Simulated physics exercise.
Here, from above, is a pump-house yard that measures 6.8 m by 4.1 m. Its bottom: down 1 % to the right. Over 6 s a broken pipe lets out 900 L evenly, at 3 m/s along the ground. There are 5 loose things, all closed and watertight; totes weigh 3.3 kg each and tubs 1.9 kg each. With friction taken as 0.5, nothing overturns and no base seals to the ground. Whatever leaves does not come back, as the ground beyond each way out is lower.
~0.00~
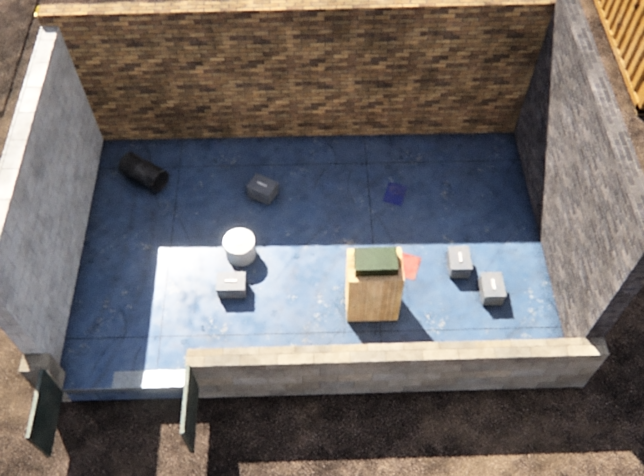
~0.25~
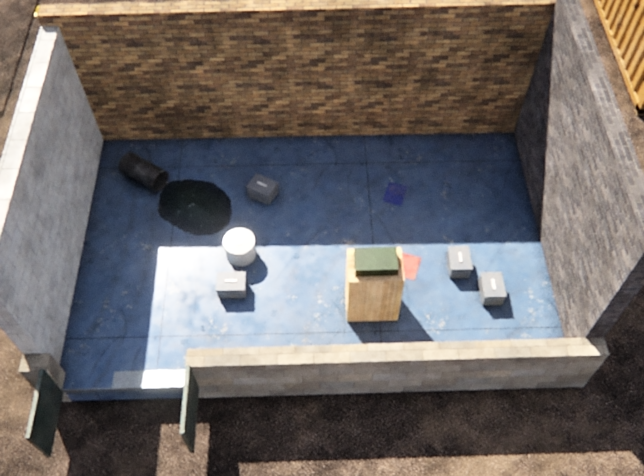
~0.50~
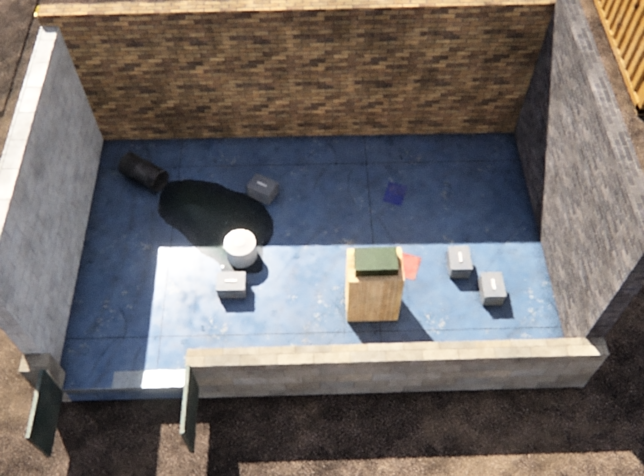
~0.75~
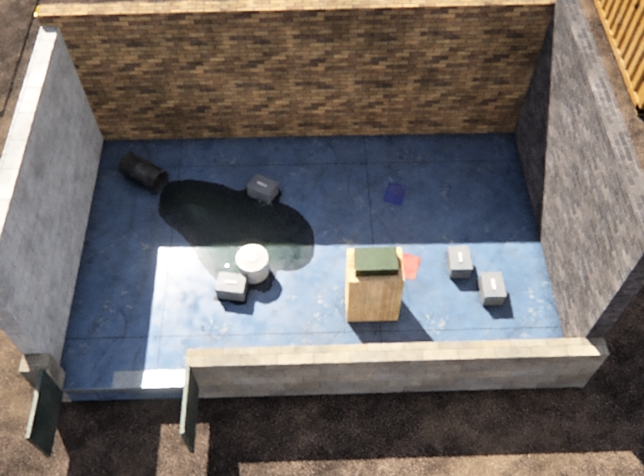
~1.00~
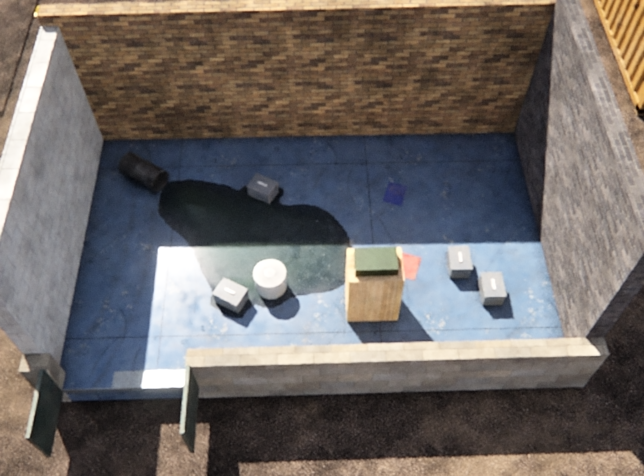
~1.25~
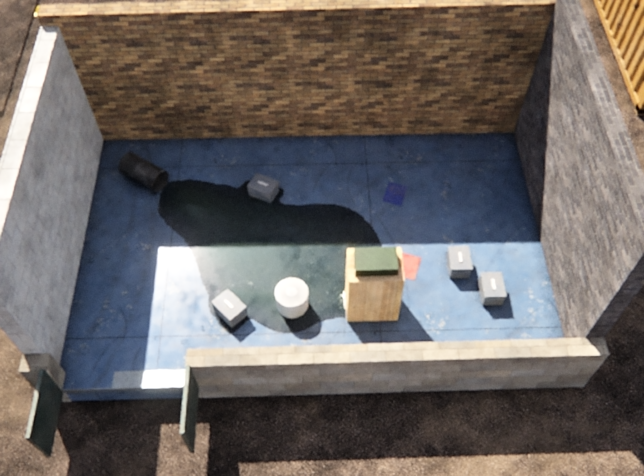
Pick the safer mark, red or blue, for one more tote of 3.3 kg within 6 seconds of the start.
Blue.
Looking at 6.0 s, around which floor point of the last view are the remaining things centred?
Close to pixel (404, 254).
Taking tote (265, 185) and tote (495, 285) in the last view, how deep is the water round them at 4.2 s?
Some 1 cm at the first, some 14 cm at the second.
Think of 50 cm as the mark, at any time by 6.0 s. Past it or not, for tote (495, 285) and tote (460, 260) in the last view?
Exceeds it; exceeds it.
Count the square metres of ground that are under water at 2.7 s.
Wet: Near 13 m2.
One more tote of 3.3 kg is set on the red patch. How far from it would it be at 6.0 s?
Distance: Approx. 200 cm.
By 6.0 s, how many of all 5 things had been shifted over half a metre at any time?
I count 4 of them.
After 1.8 s on red it would be 27 cm off in 4 cm of water; on blue it would be 0 cm off in 0 cm of water.
After 2.7 s on red it would be 100 cm off in 5 cm of water; on blue it would be 0 cm off in 1 cm of water.
After 4.2 s on red it would be 157 cm off in 7 cm of water; on blue it would be 0 cm off in 1 cm of water.
After 6.0 s on red it would be 182 cm off in 7 cm of water; on blue it would be 0 cm off in 1 cm of water.
